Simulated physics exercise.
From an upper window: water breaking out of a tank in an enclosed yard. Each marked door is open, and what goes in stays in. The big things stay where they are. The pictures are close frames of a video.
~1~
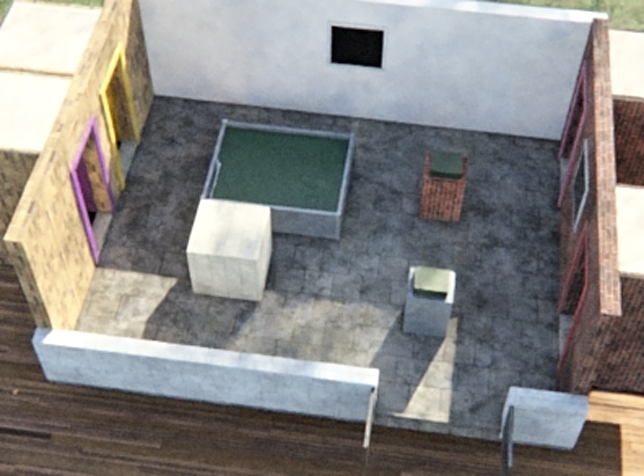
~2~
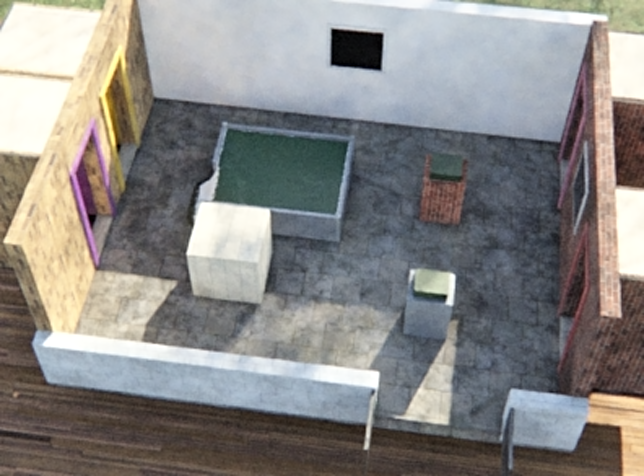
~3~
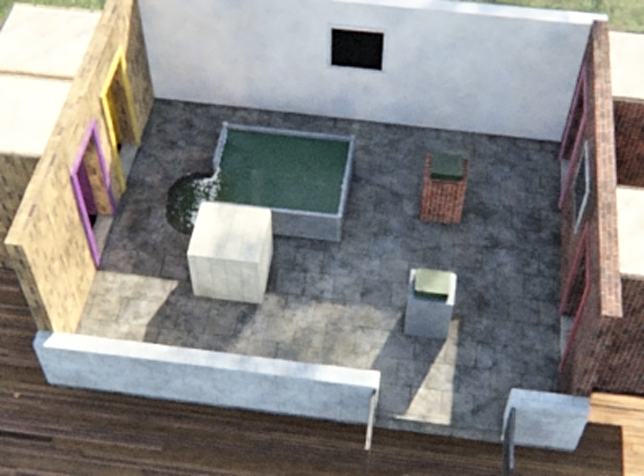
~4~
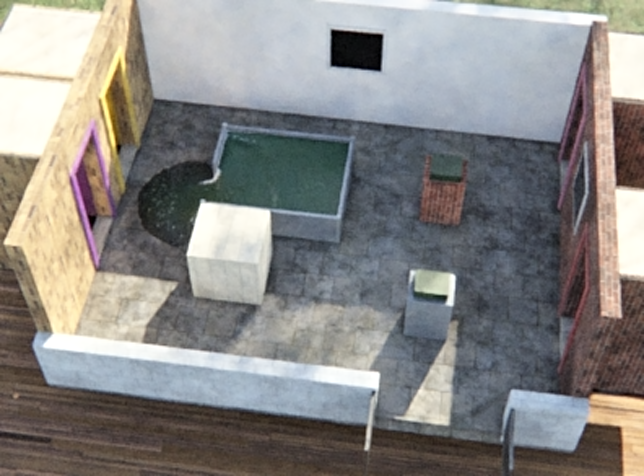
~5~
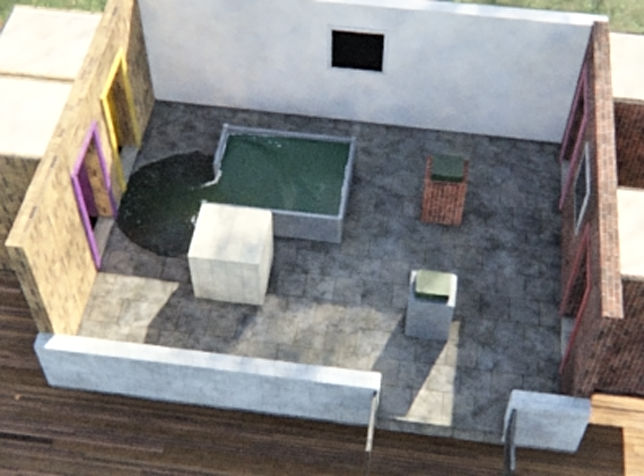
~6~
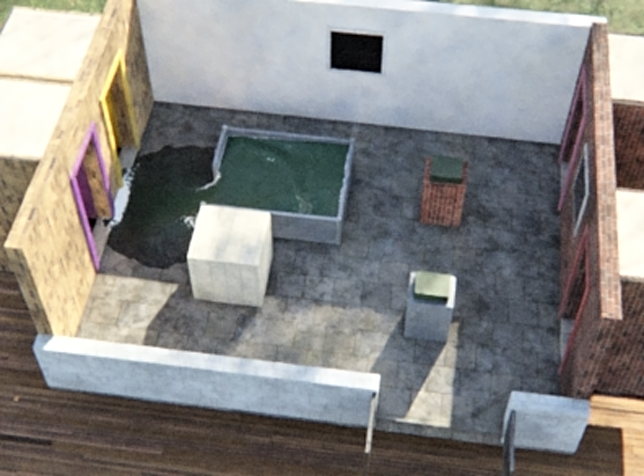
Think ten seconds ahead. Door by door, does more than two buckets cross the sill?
The red door admits no more than that; the purple door lets in a lot; the pink door admits no more than that; the yellow door lets in a lot.
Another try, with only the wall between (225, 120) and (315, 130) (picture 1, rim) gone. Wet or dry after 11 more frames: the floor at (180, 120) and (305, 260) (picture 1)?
As listed: Awash, free of water.
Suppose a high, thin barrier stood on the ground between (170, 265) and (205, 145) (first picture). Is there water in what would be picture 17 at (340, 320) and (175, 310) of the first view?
One after the other: Dry, wet.
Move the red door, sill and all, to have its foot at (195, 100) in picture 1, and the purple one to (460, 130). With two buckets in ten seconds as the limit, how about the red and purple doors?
The red one takes more; the purple one is under.
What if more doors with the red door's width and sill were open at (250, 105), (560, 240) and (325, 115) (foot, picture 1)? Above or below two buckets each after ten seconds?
In turn: Is under, lets less in, keeps below it.
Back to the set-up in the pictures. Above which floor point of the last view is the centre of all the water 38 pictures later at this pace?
Close to (247, 228).
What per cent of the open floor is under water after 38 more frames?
Some 60 per cent.
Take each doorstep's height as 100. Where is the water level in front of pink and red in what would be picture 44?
About 0 and 0 per cent.
A moment on, water covers 15 % of the floor; the red door not reached, the purple door under two buckets in, the pink door not reached, the yellow door under two buckets in.
Next, water covers 20 % of the floor; the red door not reached, the purple door over two buckets in, the pink door not reached, the yellow door over two buckets in.
Then, water covers 30 % of the floor; the red door not reached, the purple door far over two buckets in, the pink door not reached, the yellow door far over two buckets in.
Later, water covers 60 % of the floor; the red door not reached, the purple door far over two buckets in, the pink door not reached, the yellow door far over two buckets in.
In the end, water covers 80 % of the floor; the red door wet at the sill, nothing in, the purple door far over two buckets in, the pink door wet at the sill, nothing in, the yellow door far over two buckets in.
